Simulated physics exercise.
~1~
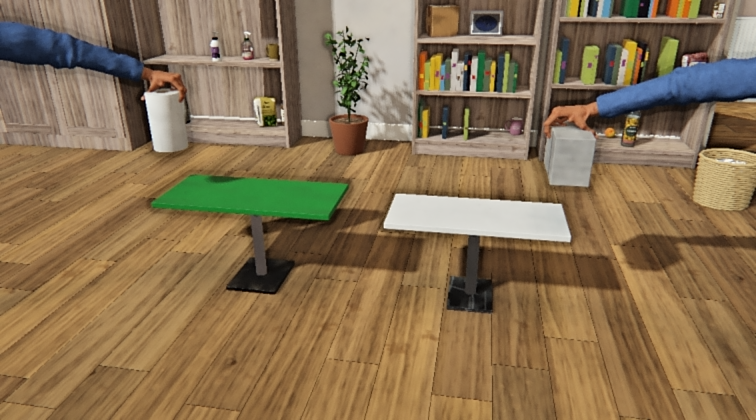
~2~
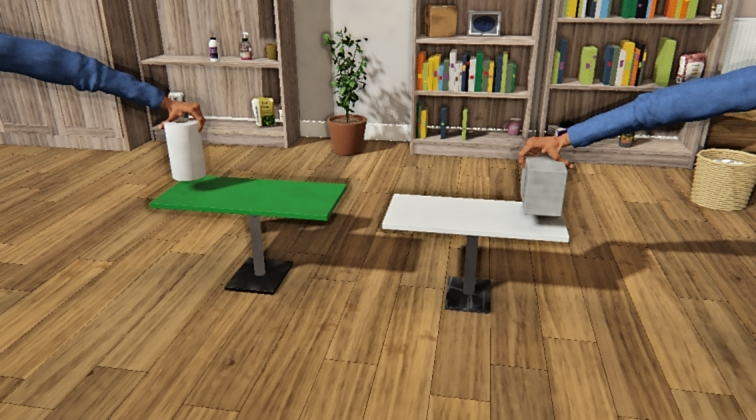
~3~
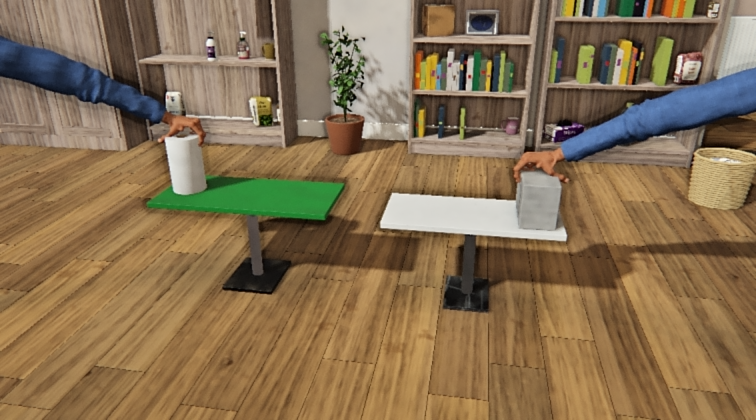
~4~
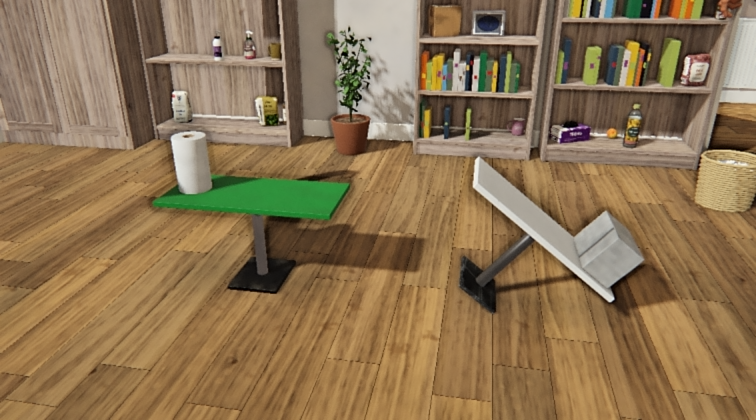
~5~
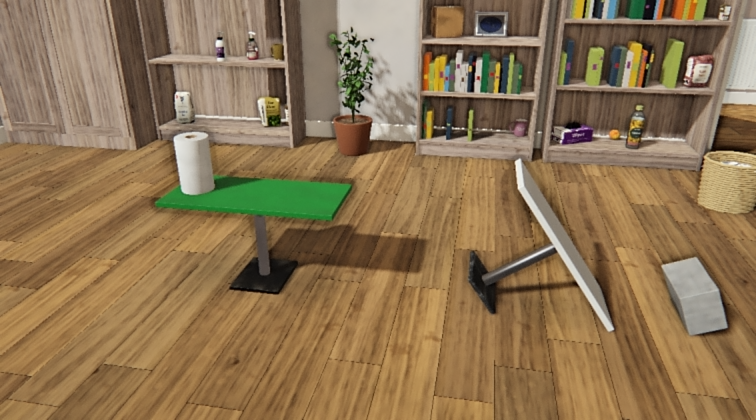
White table tipping over and spilling a gray block after two hands set down objects, while green table holding white roll stays upright.
